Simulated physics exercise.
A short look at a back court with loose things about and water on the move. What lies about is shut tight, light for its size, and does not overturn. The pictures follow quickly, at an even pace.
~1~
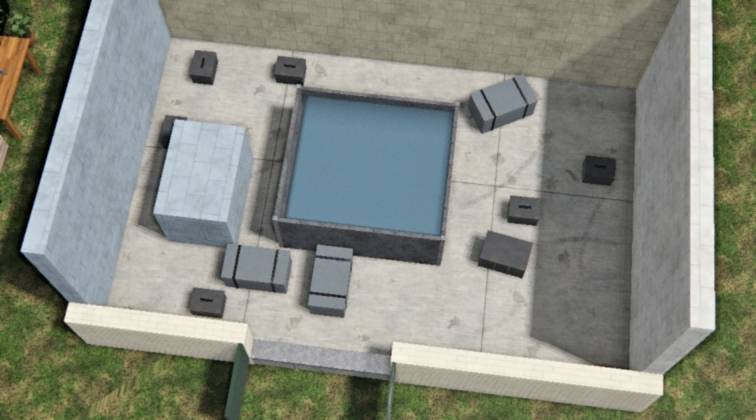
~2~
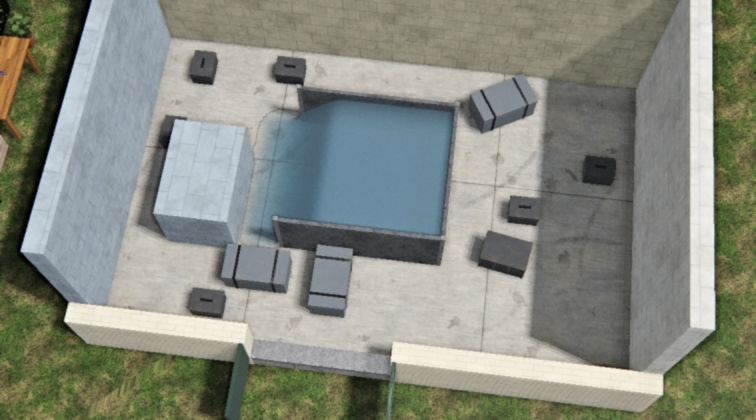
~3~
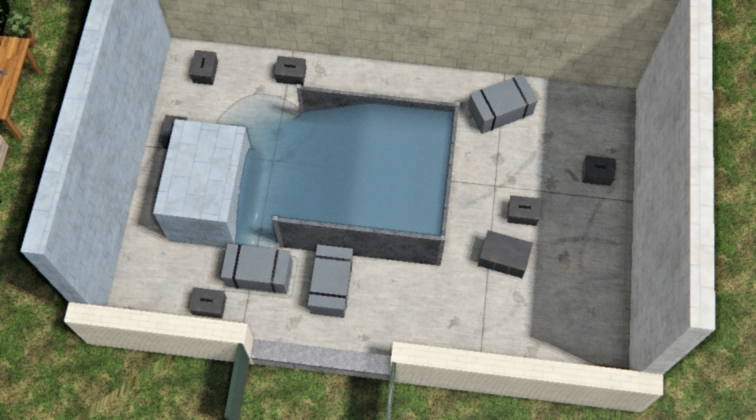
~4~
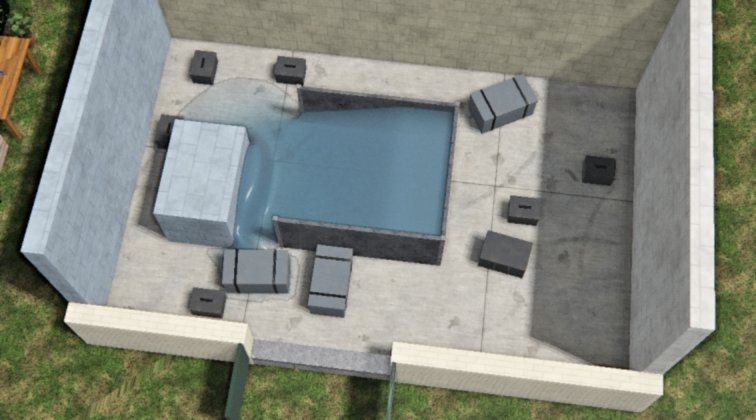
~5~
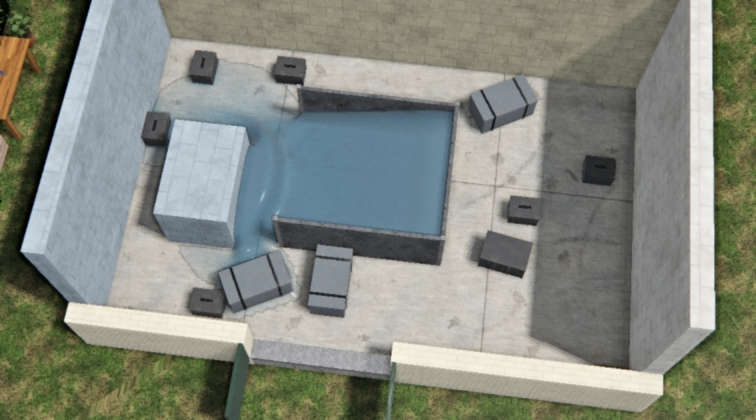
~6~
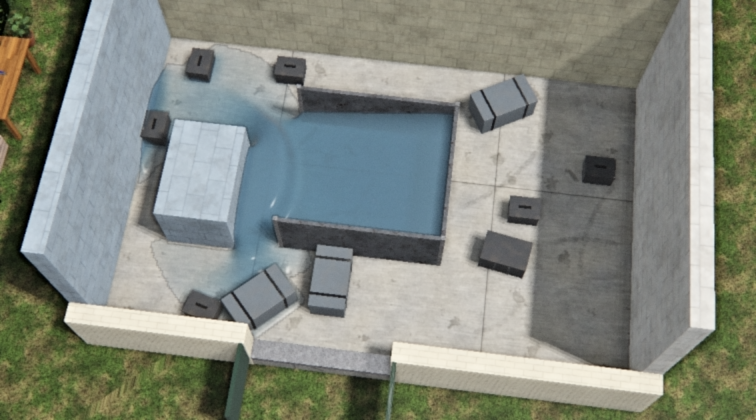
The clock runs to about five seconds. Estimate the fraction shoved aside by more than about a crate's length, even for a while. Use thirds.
It is two thirds or more.
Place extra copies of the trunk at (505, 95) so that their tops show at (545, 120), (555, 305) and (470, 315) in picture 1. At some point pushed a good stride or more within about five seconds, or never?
In that order: Short of that, never so far, less than that.
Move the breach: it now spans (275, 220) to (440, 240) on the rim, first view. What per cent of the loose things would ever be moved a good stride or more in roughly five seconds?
Near 50 in a hundred.
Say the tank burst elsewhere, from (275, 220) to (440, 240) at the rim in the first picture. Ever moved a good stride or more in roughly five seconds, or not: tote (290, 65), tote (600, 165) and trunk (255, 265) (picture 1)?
In that order: Never so far, shifted that much, yes.
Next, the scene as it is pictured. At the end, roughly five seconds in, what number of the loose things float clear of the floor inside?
4 of them.
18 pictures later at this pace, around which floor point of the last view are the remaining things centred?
Close to (396, 208).
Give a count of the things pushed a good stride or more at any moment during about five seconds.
That makes 7.
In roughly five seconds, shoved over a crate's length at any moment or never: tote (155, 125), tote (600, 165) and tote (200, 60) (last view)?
One after the other: That far or more, not that far, yes.
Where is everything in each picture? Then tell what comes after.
In the first frame, a trunk at (256, 264) rests on the ground; a tote at (173, 129) rests on the ground; 0 of 10 have shifted.
In the second frame, a trunk at (256, 264) rests on the ground; a tote at (173, 129), on the bottom; 0 of 10 have shifted.
In the third frame, a trunk at (256, 264) rests on the ground; a tote at (173, 129) rests on the ground; 0 of 10 have shifted.
In the fourth frame, a trunk at (255, 266), on the bottom, close to its start; a tote at (169, 128) rests on the ground, close to its start; 1 of 10 have shifted.
In the fifth frame, a trunk at (255, 277) rests on the ground, close to its start; a tote at (155, 125), on the bottom, close to its start; 2 of 10 have shifted.
In the sixth frame, a trunk at (258, 295), on the bottom, a stride from its start; a tote at (154, 124), afloat, close to its start; 4 of 10 have shifted.
A moment on, 2 of 10 are well off their spots; 3 afloat.
Next, 4 of 10 are well off their spots; 3 afloat.
Later, 4 of 10 are well off their spots; 4 afloat.
In the end, 7 of 10 are well off their spots, and 7 have been at some point; 4 afloat.
